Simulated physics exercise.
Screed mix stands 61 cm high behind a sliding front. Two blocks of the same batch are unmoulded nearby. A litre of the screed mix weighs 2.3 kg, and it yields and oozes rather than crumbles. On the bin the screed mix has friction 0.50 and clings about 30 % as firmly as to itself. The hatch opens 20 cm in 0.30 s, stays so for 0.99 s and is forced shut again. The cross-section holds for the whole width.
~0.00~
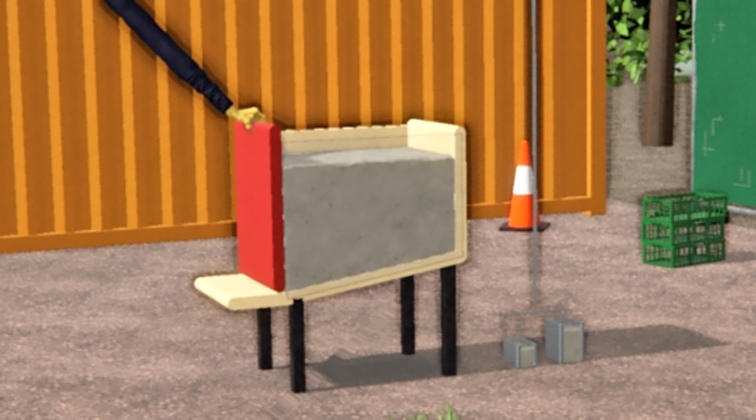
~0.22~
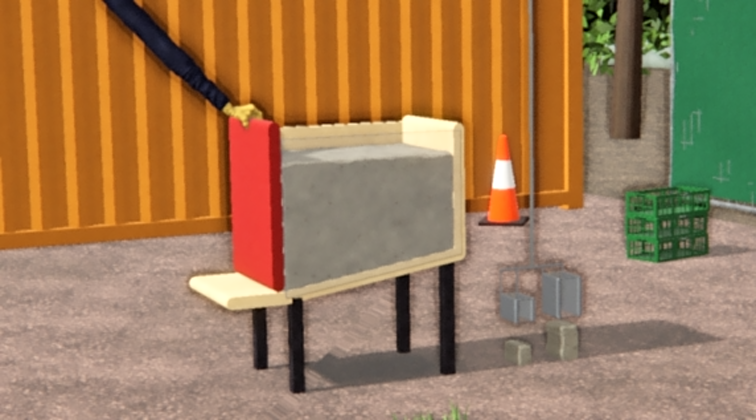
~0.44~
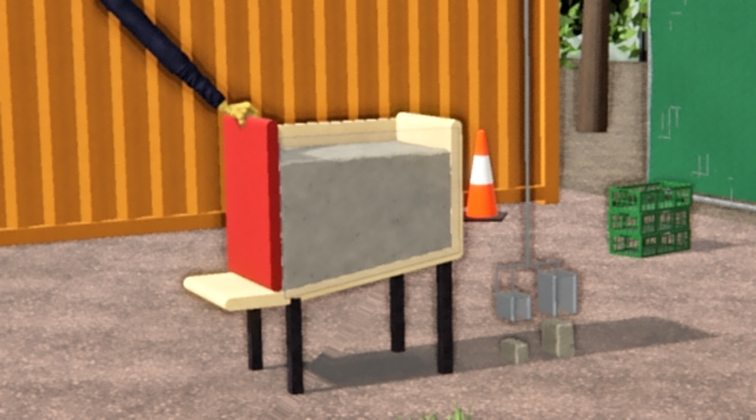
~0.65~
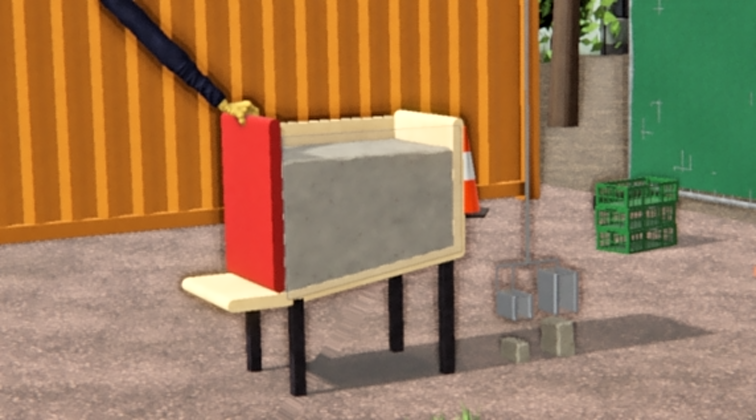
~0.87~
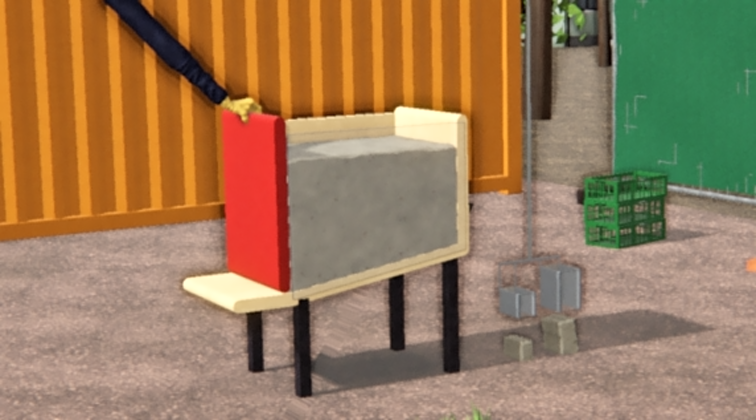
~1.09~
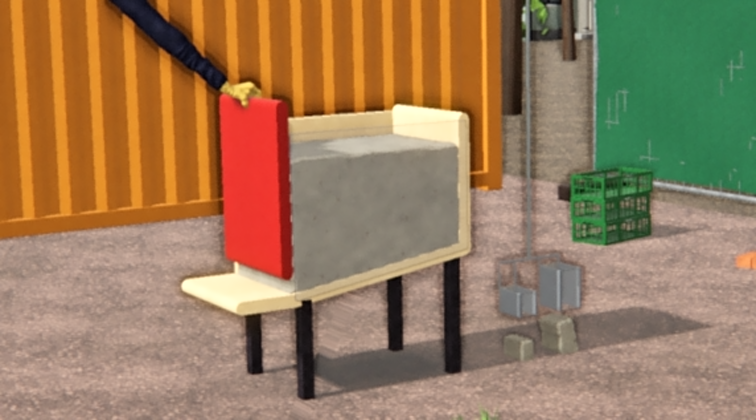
A red hatch closing the left end of a cream, black-legged trough stays shut at first, then slides up a little at the last, under a dark arm with a yellow tip, baring a strip of the grey mix behind it. The camera drifts around this outdoor yard from slightly above, so the orange container, traffic cone and green crates shift left behind the trough. On the right, two small grey blocks rise slightly off the gravelly ground early on, leaving two duller lumps beneath them.
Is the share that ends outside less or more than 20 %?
The result is less than 20 %.
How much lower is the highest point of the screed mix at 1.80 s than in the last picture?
About 0 cm.
After 1.41 s, the hatch is 20 cm open and 0 % is out.
After 1.80 s, the hatch is 20 cm open and 3 % is out.
After 2.19 s, the hatch is 20 cm open and 3 % is out.
After 2.57 s, the hatch is 5.0 cm open and 6 % is out.
After 3.17 s, the hatch is shut and 6 % is out.
